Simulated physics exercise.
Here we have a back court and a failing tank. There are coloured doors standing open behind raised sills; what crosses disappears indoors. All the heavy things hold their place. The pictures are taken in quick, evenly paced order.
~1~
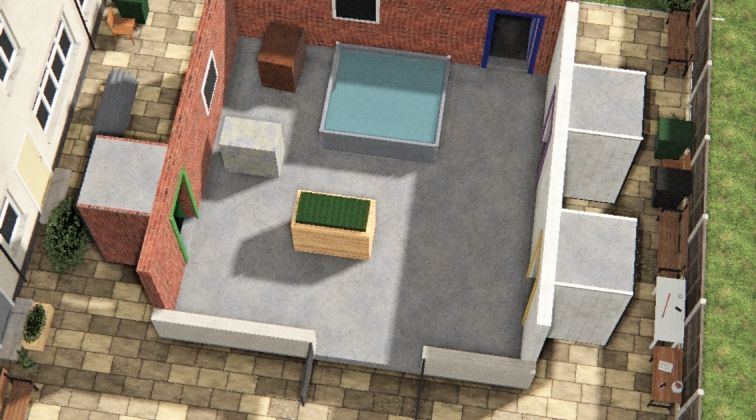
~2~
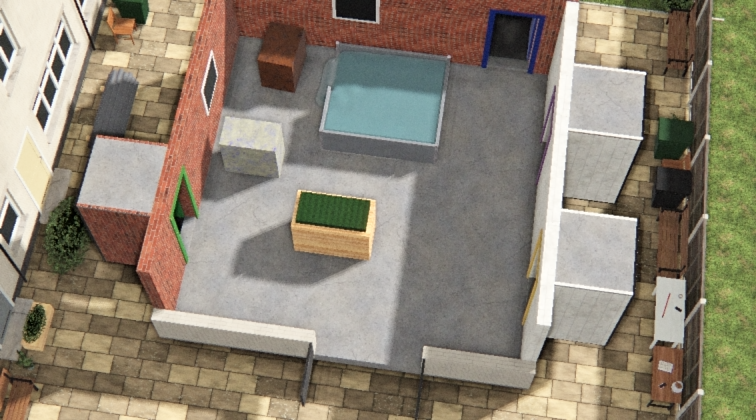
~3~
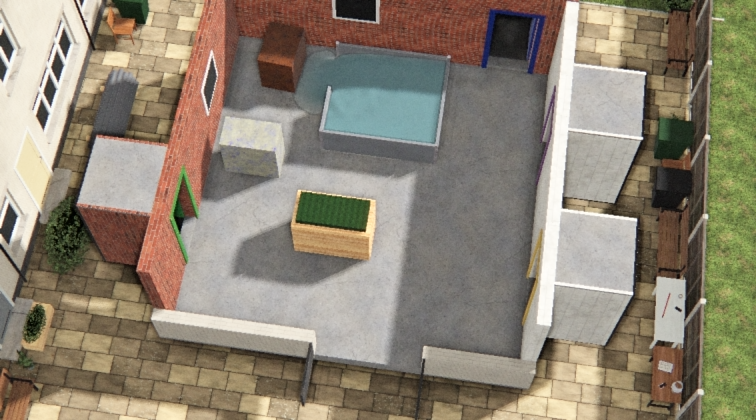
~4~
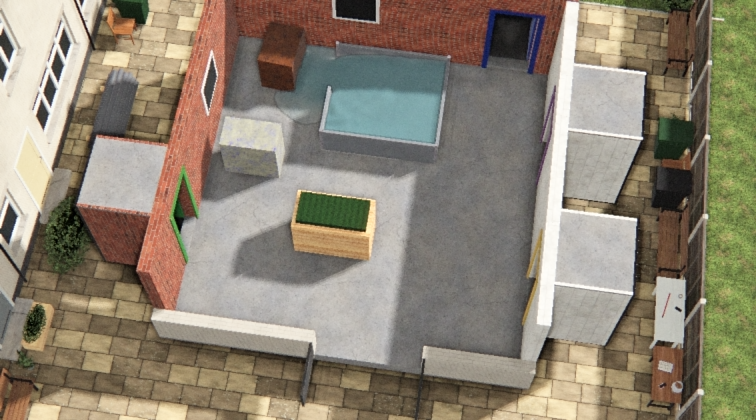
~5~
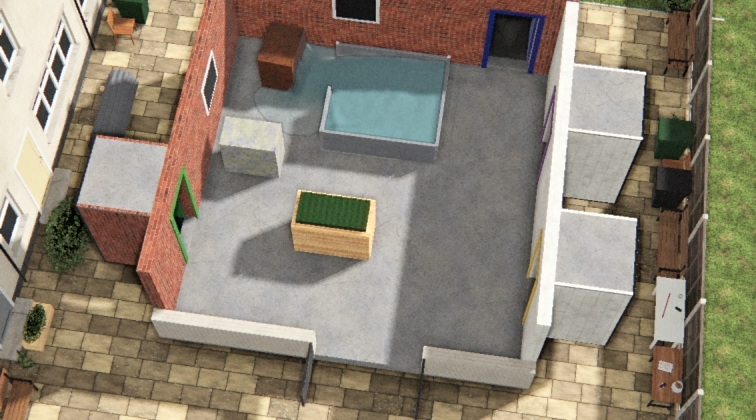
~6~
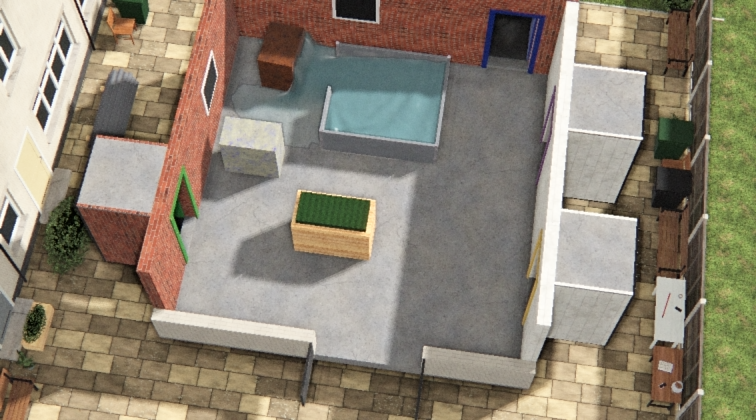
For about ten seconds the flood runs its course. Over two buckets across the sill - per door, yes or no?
Blue door no, green door no, purple door no, yellow door no.
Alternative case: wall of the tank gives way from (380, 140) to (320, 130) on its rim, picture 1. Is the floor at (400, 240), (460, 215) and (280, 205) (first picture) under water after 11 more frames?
Taken in turn they're swamped, swamped and swamped.
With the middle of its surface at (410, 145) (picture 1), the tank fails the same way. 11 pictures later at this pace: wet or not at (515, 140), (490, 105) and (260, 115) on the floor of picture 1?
As listed: Not flooded, not flooded, awash.
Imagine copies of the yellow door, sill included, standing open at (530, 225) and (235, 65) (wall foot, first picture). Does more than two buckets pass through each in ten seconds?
In turn, the first comes in lower and the second comes in higher.
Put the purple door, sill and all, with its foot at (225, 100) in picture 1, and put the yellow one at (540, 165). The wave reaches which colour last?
Last: The yellow door.
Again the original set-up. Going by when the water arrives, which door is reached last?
The door marked yellow.
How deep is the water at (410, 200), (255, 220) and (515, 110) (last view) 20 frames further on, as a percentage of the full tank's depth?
In turn 2, 2 and 4 in a hundred.
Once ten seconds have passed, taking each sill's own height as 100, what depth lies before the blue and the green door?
I reckon it's around 60 and then 70 per cent.
A moment on, water covers 15 % of the floor; the blue door not reached, the green door not reached, the purple door not reached, the yellow door not reached.
Next, water covers 25 % of the floor; the blue door wet at the sill, nothing in, the green door wet at the sill, nothing in, the purple door not reached, the yellow door not reached.
Then, water covers 45 % of the floor; the blue door wet at the sill, nothing in, the green door wet at the sill, nothing in, the purple door wet at the sill, nothing in, the yellow door not reached.
Later, water covers 75 % of the floor; the blue door wet at the sill, nothing in, the green door wet at the sill, nothing in, the purple door wet at the sill, nothing in, the yellow door wet at the sill, nothing in.
In the end, water covers 95 % of the floor; the blue door wet at the sill, nothing in, the green door wet at the sill, nothing in, the purple door wet at the sill, nothing in, the yellow door wet at the sill, nothing in.
